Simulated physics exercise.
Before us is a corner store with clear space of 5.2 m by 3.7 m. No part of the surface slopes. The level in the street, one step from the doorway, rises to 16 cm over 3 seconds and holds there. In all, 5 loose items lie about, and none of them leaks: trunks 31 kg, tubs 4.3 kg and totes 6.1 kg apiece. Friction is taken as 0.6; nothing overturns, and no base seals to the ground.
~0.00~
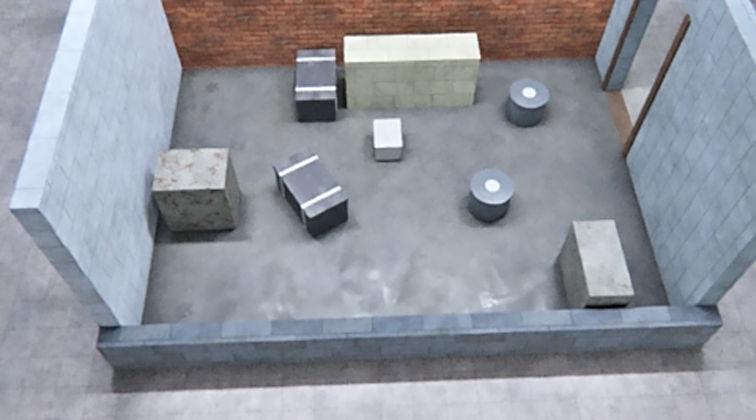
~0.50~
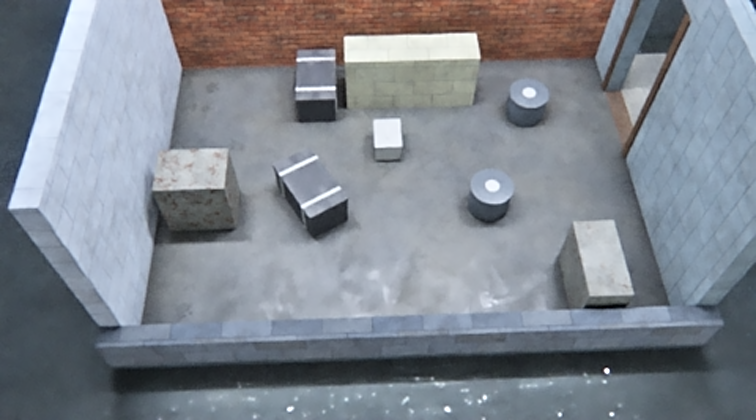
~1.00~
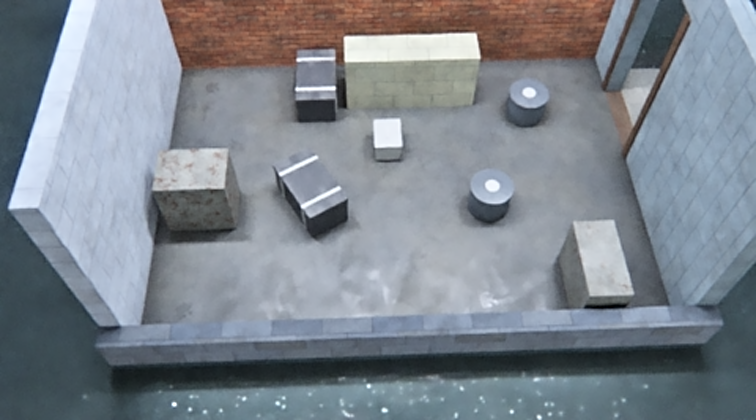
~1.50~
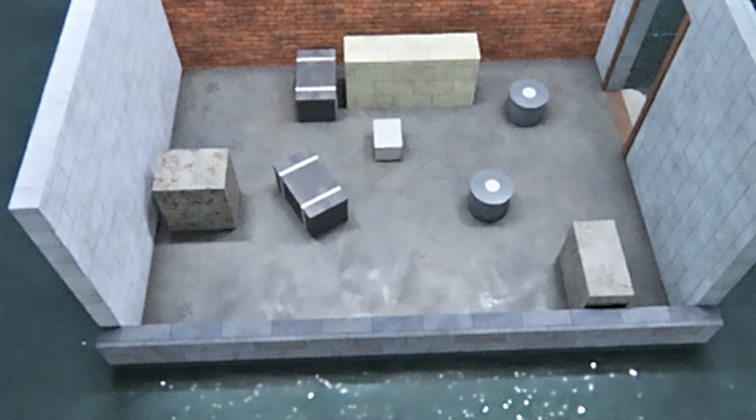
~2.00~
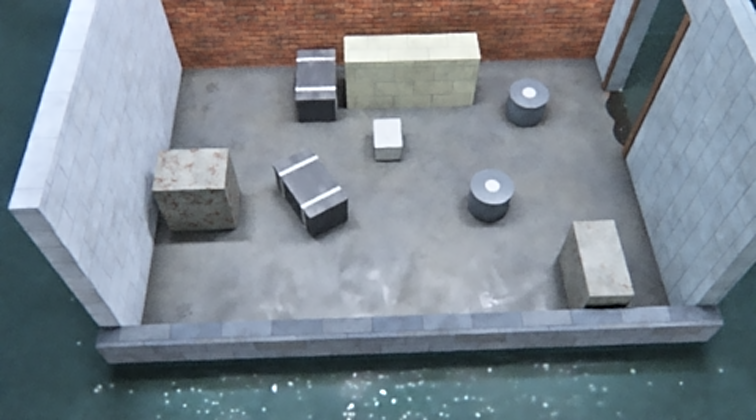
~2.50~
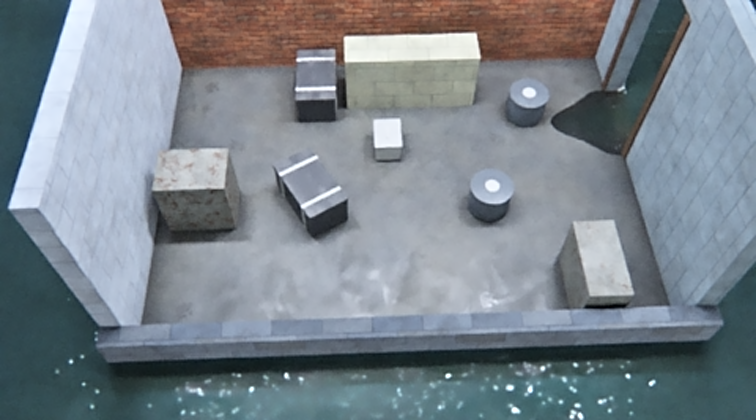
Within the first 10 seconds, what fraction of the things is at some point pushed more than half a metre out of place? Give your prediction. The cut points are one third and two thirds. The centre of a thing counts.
It will be a medium share, a third through two thirds.
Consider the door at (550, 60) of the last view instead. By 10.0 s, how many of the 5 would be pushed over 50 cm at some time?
In that case 2 of them.
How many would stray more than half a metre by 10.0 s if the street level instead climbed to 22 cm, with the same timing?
Count under that change: 3.
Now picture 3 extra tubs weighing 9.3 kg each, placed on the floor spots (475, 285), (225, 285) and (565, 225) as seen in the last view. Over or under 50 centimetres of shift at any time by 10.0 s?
Taking them in the given order: Smaller, then smaller, then smaller.
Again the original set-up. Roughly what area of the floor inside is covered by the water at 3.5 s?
Near 3.0 m2 in all.
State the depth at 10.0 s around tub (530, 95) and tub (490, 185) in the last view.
Depths: Near 5 cm, then near 5 cm.
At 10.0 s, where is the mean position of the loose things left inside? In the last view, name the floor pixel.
Centre of the remaining things: Roughly (330, 198).
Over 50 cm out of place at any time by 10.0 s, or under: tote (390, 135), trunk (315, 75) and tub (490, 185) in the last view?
Taking them in that order, the first is beyond the limit, the second within the limit and the third beyond the limit.
After 3.5 s 0 of 5 are over 50 cm from their spots; 0 afloat.
After 4.5 s 0 of 5 are over 50 cm from their spots; 1 afloat.
After 7.0 s 1 of 5 are over 50 cm from their spots; 2 afloat.
After 10.0 s 3 of 5 are over 50 cm from their spots, and 3 have been at some point; 2 afloat.
